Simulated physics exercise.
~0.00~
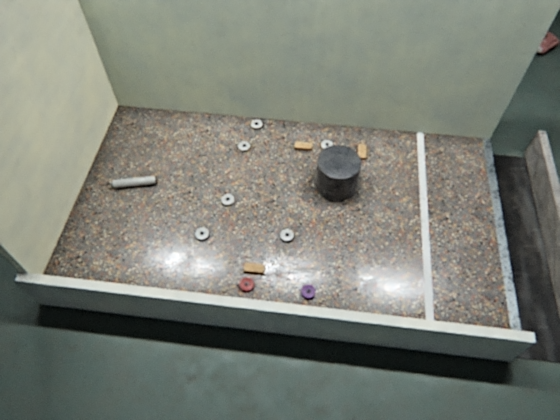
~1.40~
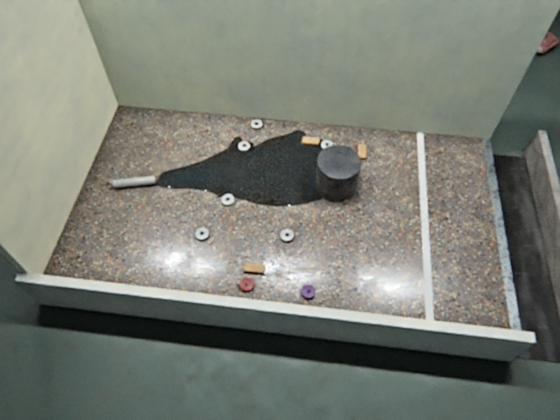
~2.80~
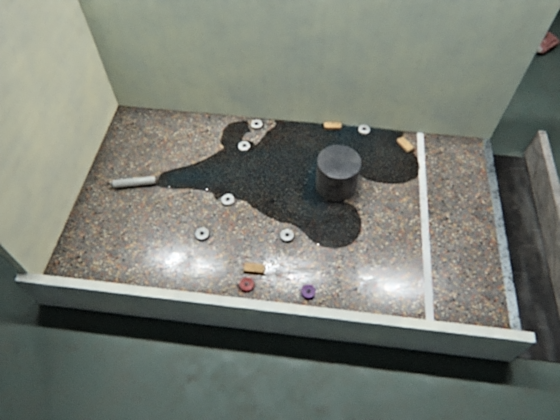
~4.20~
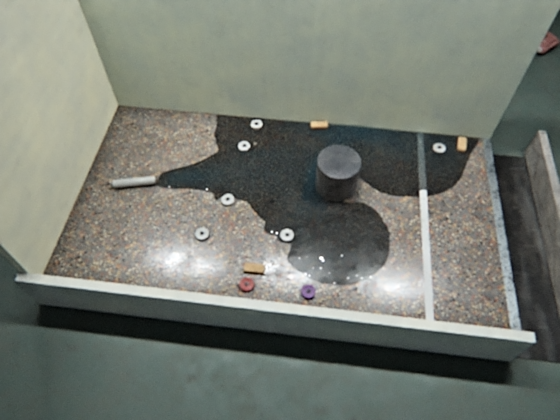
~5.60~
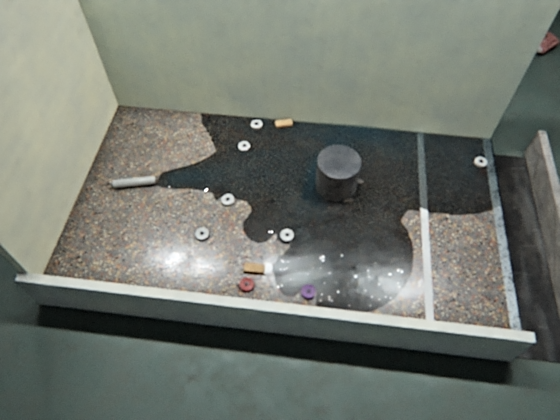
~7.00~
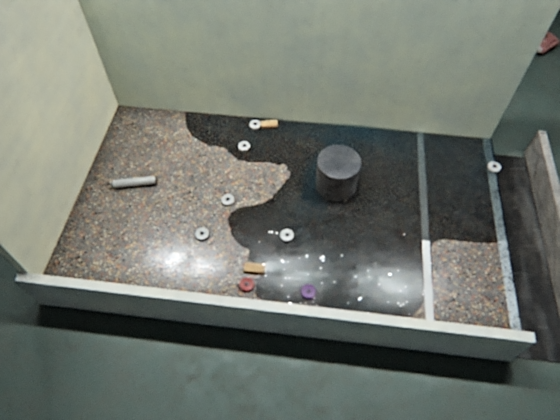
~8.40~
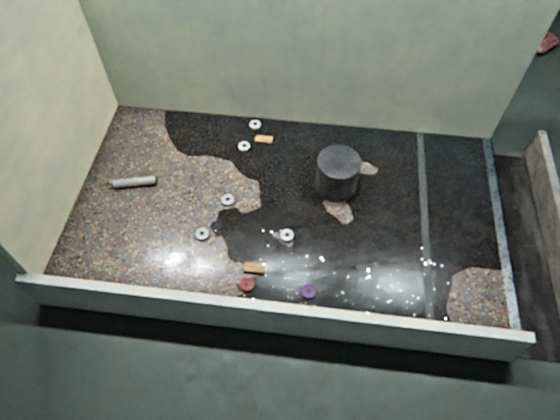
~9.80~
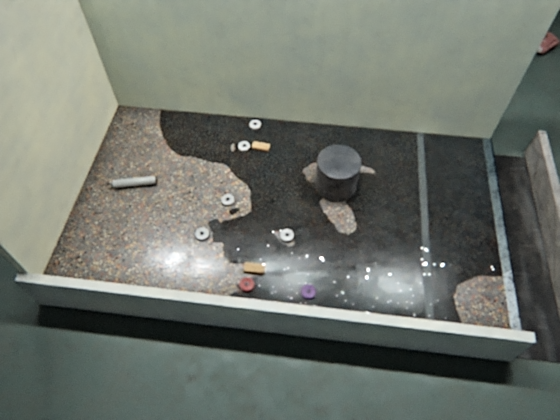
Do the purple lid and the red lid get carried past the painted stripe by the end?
No, neither of them gets past it. The purple lid and the red lid both end up still on the left side of the stripe, near the front wall.
